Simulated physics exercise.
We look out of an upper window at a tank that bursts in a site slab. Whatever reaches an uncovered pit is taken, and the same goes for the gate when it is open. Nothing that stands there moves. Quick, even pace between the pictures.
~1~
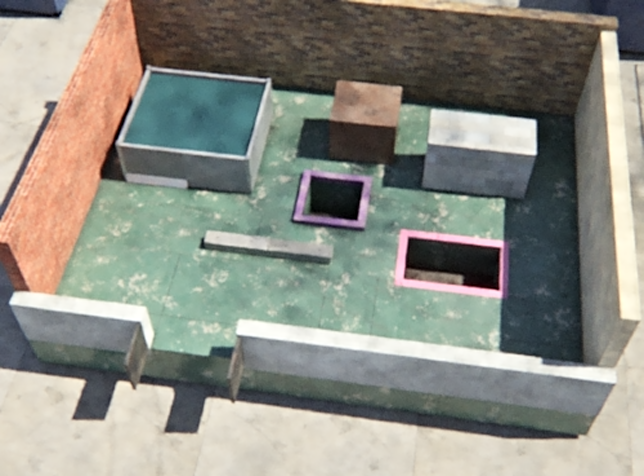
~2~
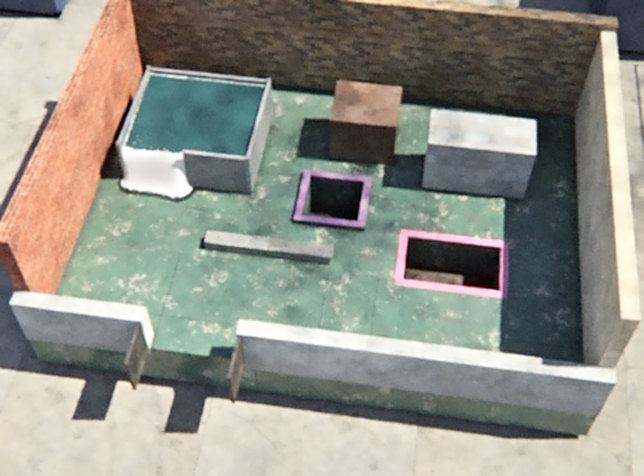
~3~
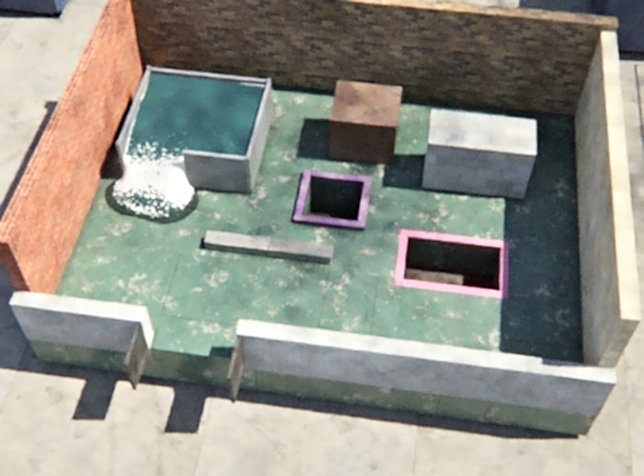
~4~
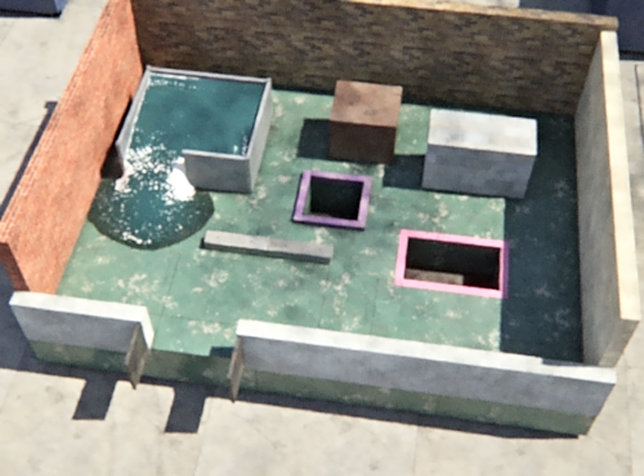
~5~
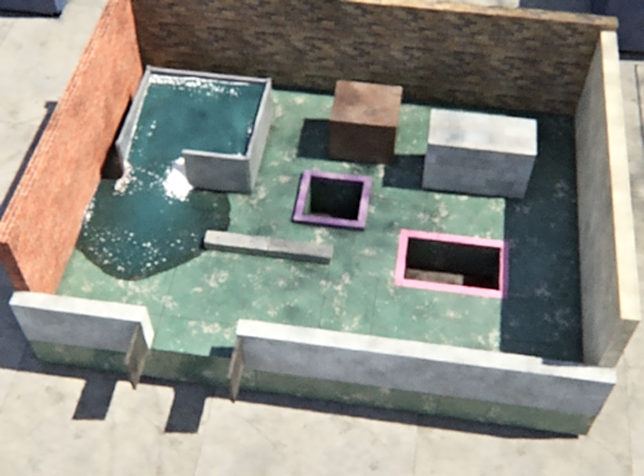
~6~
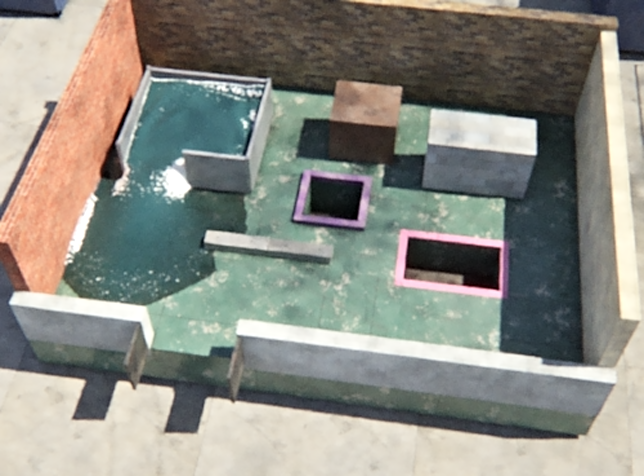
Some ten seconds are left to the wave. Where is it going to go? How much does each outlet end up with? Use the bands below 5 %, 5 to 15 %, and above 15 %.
Once it settles, the gate ends up with above 15 %, the pink pit ends up with 5 to 15 %, the purple pit ends up with below 5 %.
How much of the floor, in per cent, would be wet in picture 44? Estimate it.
My guess is around 55 in a hundred.
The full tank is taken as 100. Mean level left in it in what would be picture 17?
Near 52 in a hundred.
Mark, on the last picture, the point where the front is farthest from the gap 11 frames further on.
Close to (285, 351).
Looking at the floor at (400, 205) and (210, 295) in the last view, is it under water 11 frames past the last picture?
First pixel not reached; second pixel swamped.
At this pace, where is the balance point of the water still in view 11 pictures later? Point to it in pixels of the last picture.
Somewhere around (169, 200) in the last view.
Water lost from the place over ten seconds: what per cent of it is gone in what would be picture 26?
It works out at roughly 30 per cent.
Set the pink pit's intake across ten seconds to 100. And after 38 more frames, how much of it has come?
Near 40 in a hundred.
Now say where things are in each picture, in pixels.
The first picture shows still water in the water tank at (197, 115).
In the second picture, the front is at (122, 181), out from the gap at (156, 168).
In the third picture, the front is at (176, 218), out from the gap at (157, 170).
In the fourth picture, water pours out at (157, 171) and has run to (148, 247).
In the fifth picture, the front is at (138, 276), out from the gap at (157, 171).
In the sixth picture, water pours out at (157, 171) and has run to a hidden place.
A moment on, water covers 20 % of the floor; the gate 1 %, the pink pit 0 %, the purple pit 0 %.
Next, water covers 25 % of the floor; the gate 4 %, the pink pit 0 %, the purple pit 0 %.
Then, water covers 40 % of the floor; the gate 10 %, the pink pit 0 %, the purple pit 0 %.
Later, water covers 55 % of the floor; the gate 17 %, the pink pit 5 %, the purple pit 0 %.
In the end, water covers 75 % of the floor; the gate 24 %, the pink pit 11 %, the purple pit 0 %.
